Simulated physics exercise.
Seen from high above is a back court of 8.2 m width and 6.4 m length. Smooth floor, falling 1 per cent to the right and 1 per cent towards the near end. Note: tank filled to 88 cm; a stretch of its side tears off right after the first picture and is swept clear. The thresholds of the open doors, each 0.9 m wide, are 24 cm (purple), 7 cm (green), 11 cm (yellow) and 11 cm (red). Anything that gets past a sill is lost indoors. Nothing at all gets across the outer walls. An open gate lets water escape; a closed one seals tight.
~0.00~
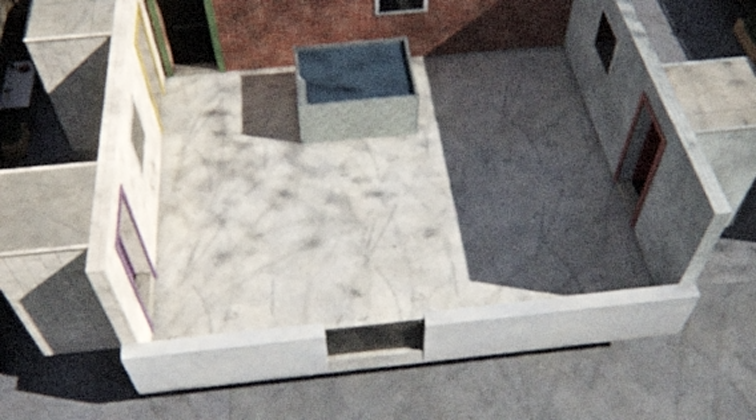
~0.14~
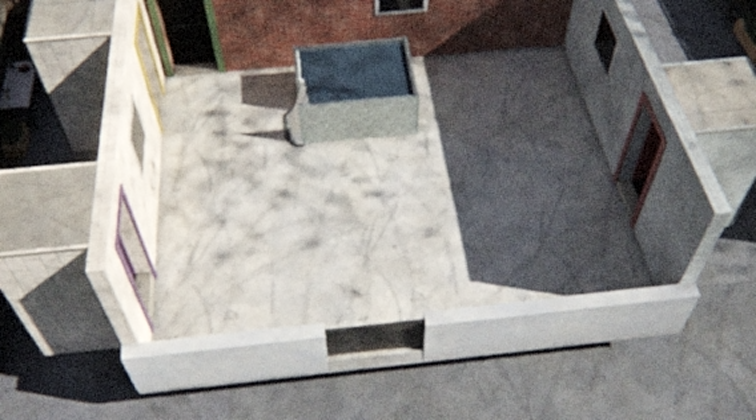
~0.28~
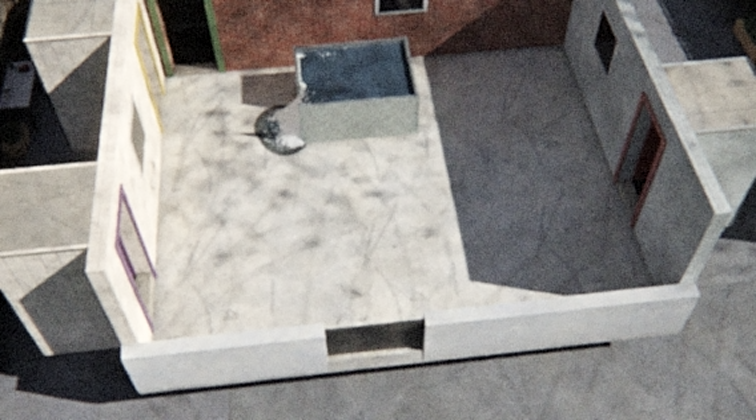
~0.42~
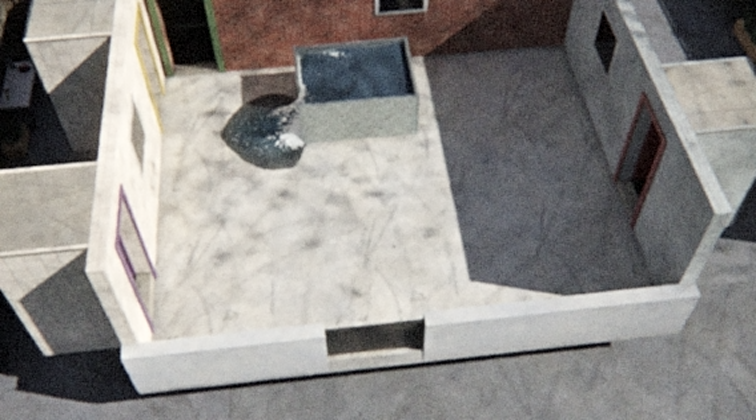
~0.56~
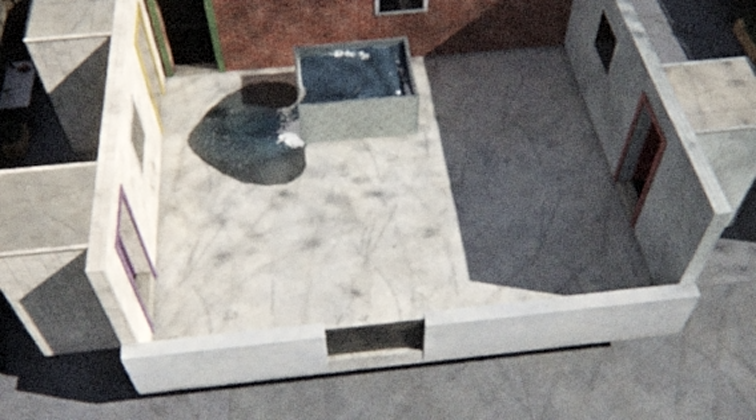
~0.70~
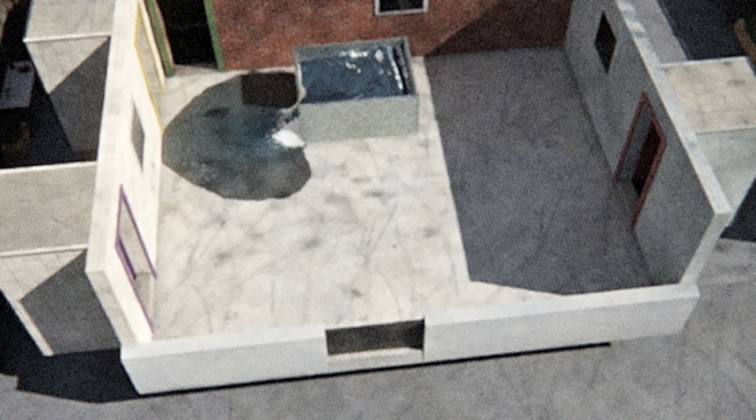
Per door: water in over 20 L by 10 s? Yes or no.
Purple door no, green door yes, yellow door yes, red door no.
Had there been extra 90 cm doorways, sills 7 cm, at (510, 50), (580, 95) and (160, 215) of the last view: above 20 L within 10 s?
Result in order - not enough, not enough, more than that.
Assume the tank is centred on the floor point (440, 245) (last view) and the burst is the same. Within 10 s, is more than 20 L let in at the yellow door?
Yellow: Within limit.
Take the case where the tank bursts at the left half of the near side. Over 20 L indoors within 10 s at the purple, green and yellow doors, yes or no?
Then purple does not exceed it, green does not exceed it, yellow does not exceed it.
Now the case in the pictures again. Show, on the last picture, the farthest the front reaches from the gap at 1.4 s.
That would be close to (156, 259).
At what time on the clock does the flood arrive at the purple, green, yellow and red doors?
Purple: 1.6 s; green: 0.9 s; yellow: 0.8 s; red: 7.0 s.
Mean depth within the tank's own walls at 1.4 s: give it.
The mean depth is some 60 cm.
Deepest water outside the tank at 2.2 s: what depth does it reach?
I'd put it at close to 32 cm.
After 1.4 s water covers 20 % of the floor and is deepest (42 cm) near (297, 128); purple door not reached, green door 9 cm at the sill, 0 L in, yellow door 25 cm at the sill, 27 L in, red door not reached.
After 2.2 s water covers 25 % of the floor and is deepest (32 cm) near (297, 135); purple door 12 cm at the sill, 0 L in, green door 16 cm at the sill, 18 L in, yellow door 27 cm at the sill, 106 L in, red door not reached.
After 3.5 s water covers 30 % of the floor and is deepest (27 cm) near (151, 365); purple door 8 cm at the sill, 0 L in, green door 14 cm at the sill, 64 L in, yellow door 19 cm at the sill, 179 L in, red door not reached.
After 6.0 s water covers 60 % of the floor and is deepest (18 cm) near (151, 365); purple door 9 cm at the sill, 0 L in, green door 12 cm at the sill, 123 L in, yellow door 11 cm at the sill, 218 L in, red door not reached.
After 10.0 s water covers 80 % of the floor and is deepest (14 cm) near (652, 313); purple door 7 cm at the sill, 0 L in, green door 5 cm at the sill, 137 L in, yellow door 6 cm at the sill, 220 L in, red door 10 cm at the sill, 0 L in.
